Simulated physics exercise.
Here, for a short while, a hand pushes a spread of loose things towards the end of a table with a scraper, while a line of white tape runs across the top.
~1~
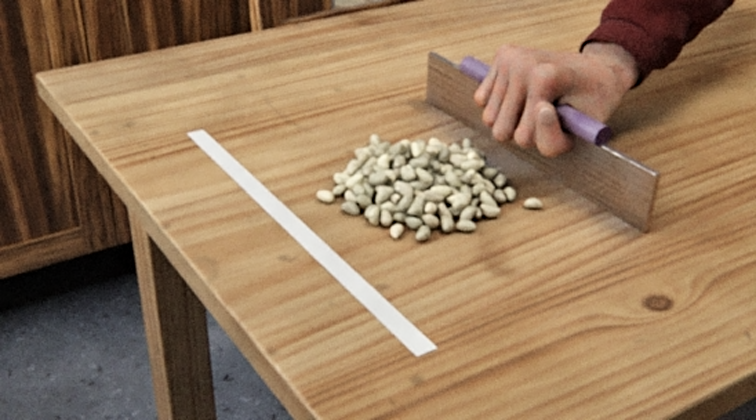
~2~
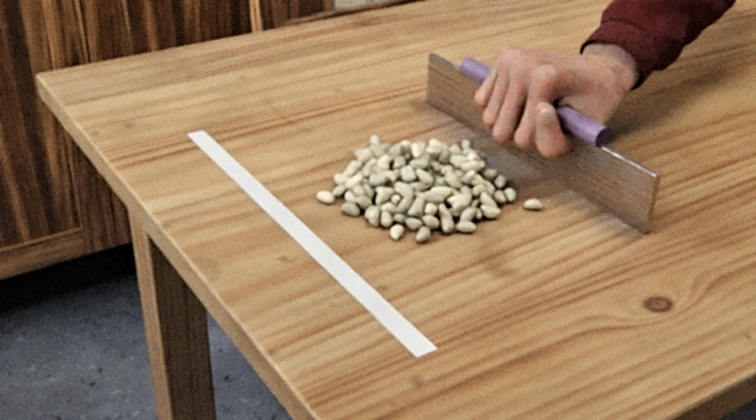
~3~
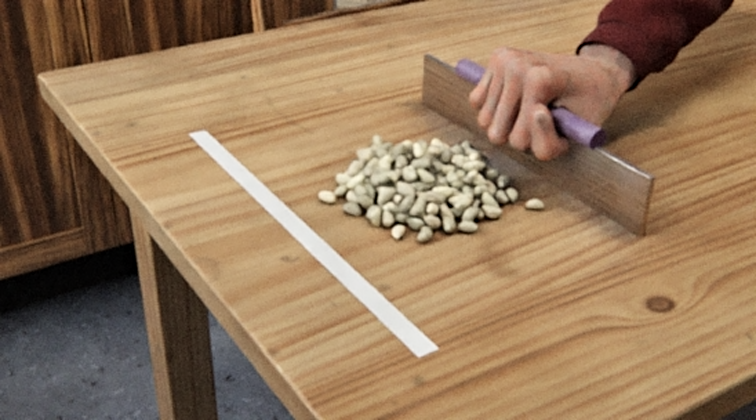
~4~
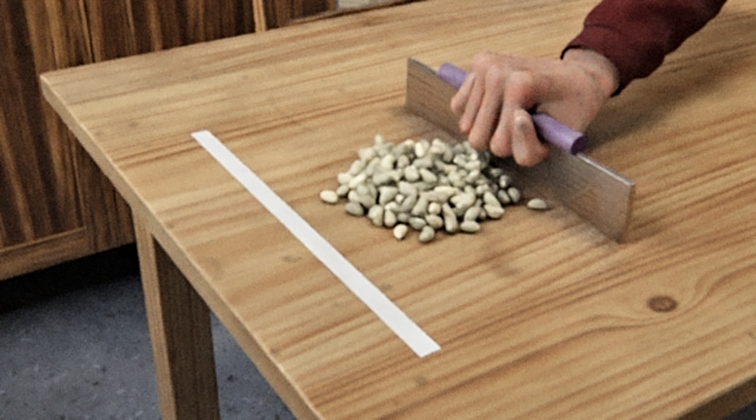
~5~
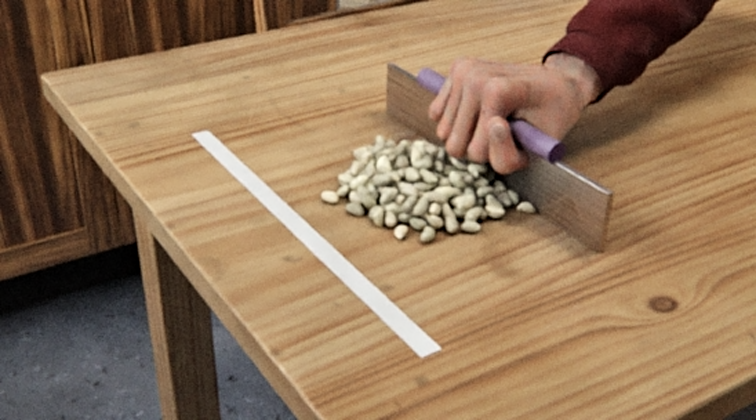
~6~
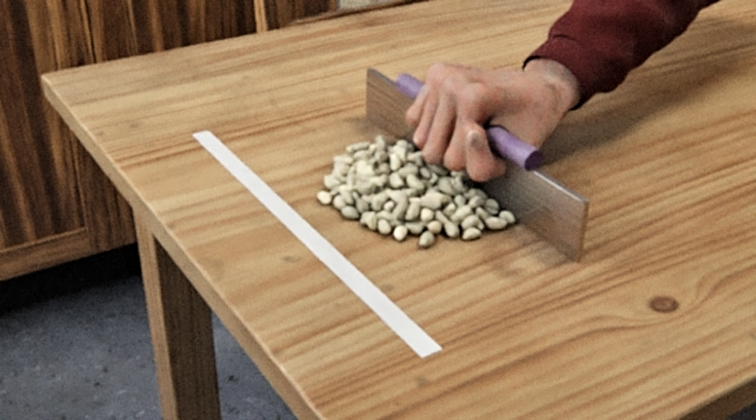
A hand gripping a scraper by its purple handle rested briefly behind a heap of pale beans on a wooden table, then slid it left into them, bunching them slightly closer to the white tape.
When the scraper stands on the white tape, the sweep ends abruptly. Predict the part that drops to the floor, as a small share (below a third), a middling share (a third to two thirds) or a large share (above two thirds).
A small share.
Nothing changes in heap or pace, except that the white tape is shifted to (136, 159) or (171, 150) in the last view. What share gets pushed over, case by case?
Case one: Around 100 percent; case two: 60 percent.
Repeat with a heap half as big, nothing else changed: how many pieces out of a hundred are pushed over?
Around 0 percent.
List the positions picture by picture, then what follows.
In the first picture, scraper at (634, 191), at rest; white tape at (204, 140), about a palm's width from the edge; edge at (188, 260); the heap at (425, 186), white beans.
In the second picture, scraper at (634, 192), at rest.
In the third picture, scraper at (629, 194); the heap at (426, 186), a stray few pushed along.
In the fourth picture, scraper at (610, 201).
In the fifth picture, scraper at (588, 210); the heap at (424, 182), about a quarter pushed along.
In the sixth picture, scraper at (564, 218); white tape at (209, 141); edge at (193, 261); the heap at (411, 192), nearly all pushed along.
Soon, scraper still moving, near (377, 148); heap all on the table, its front near (250, 229).
A while on, scraper stopped at the white tape; heap a small part over the edge.
Towards the end, scraper stopped at the white tape; heap about a quarter over the edge.
Finally, scraper stopped at the white tape; heap about a quarter over the edge.
